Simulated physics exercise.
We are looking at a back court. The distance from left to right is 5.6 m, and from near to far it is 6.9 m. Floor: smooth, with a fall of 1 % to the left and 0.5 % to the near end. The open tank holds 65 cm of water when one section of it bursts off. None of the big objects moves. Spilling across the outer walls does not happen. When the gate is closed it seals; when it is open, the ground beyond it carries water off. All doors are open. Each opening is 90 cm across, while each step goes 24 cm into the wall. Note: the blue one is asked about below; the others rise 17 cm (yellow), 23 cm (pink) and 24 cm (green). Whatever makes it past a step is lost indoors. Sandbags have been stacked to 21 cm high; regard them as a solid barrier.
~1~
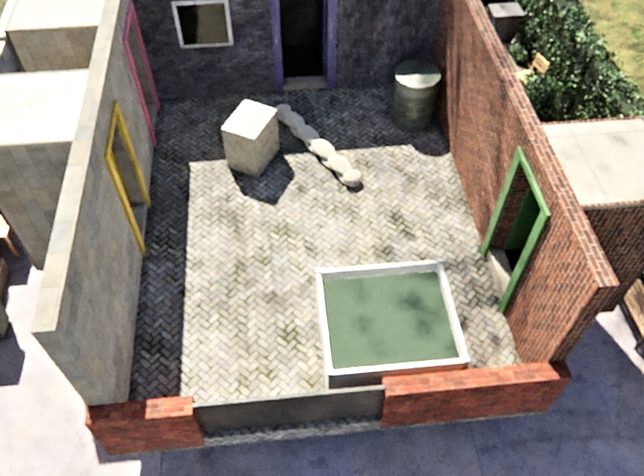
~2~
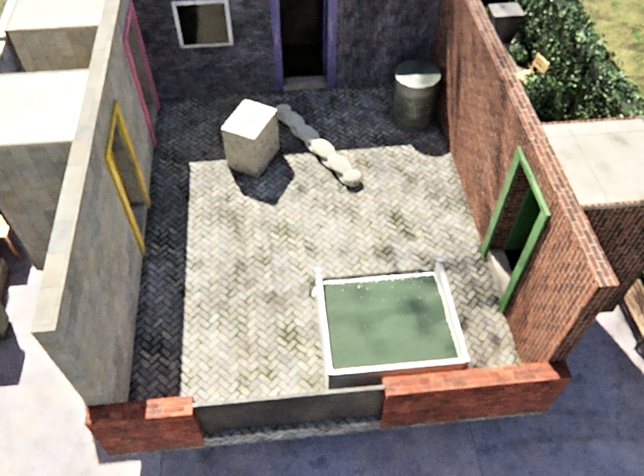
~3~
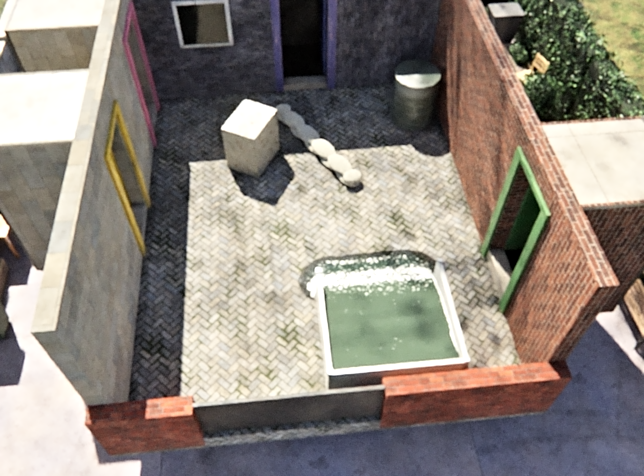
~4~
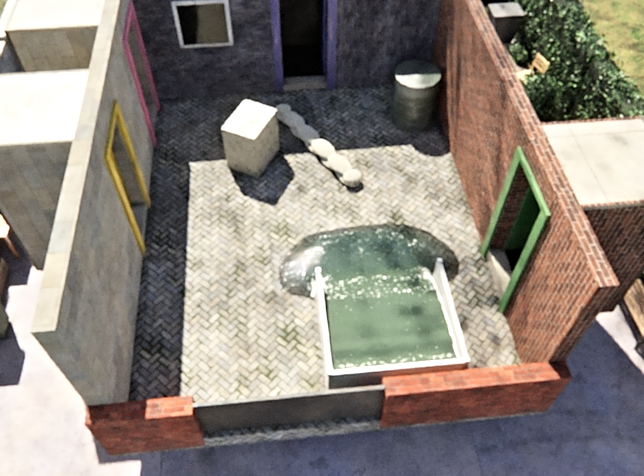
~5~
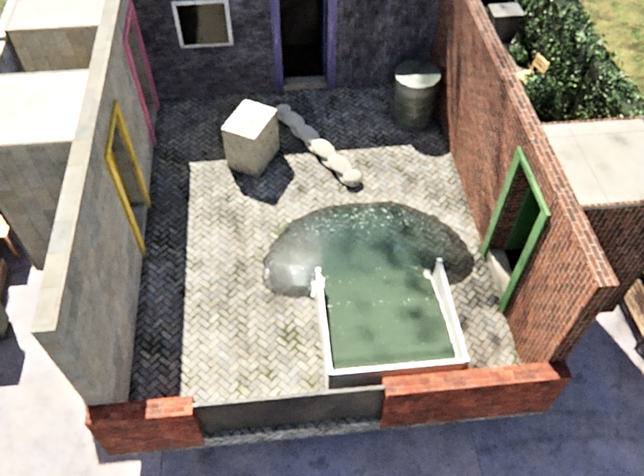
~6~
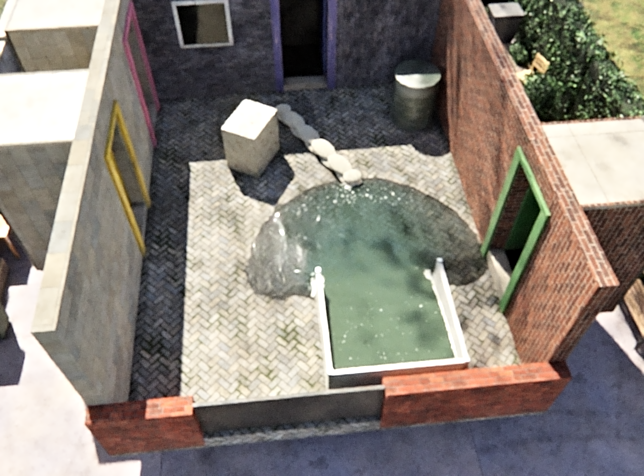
To begin with, still green water fills a rectangular open tank near the low front wall of a paved court. The tank's far side gives way and foaming water pours out, then spreads across the paving in a widening rounded pool, its far edge reaching the pale sandbags.
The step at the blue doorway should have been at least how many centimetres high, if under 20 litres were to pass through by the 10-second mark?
At least some 8.5 cm.
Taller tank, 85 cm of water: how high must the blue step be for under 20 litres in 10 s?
Roughly 12.5 cm high.
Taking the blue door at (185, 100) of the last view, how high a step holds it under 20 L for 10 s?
Around 12.0 cm would do it.
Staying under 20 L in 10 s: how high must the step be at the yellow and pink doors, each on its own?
You'd want some 7.0 cm at yellow and some 12.5 cm at pink.
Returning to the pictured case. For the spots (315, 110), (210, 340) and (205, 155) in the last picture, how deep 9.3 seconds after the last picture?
Roughly 4, 6 and 5 cm, in turn.
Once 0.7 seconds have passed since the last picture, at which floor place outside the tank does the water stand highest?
Near pixel (352, 191).
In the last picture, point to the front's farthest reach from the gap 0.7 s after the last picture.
At about (372, 103).
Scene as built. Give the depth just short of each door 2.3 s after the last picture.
Depths in cm: Yellow 4, blue 8, pink 13, green 1.
Then, 0.7 s after the last picture water covers 40 % of the floor, deepest (28 cm) near (352, 191); it has not reached the blue door.
Then, 2.3 s after the last picture water covers 60 % of the floor, deepest (25 cm) near (159, 101); 8 cm at the blue door, 0 litres in over its 15 cm step.
Then, 9.3 s after the last picture water covers 95 % of the floor, deepest (18 cm) near (312, 410); 5 cm at the blue door, 0 litres in over its 15 cm step.
At the blue door as built, the water peaked near 13 cm, 4.9 s after the last picture.
Run again over the same 10 s with other heights there, 34 litres in over 7 cm, 12 litres over 9.5 cm. The limit of 20 litres is kept from about 8.5 cm up.
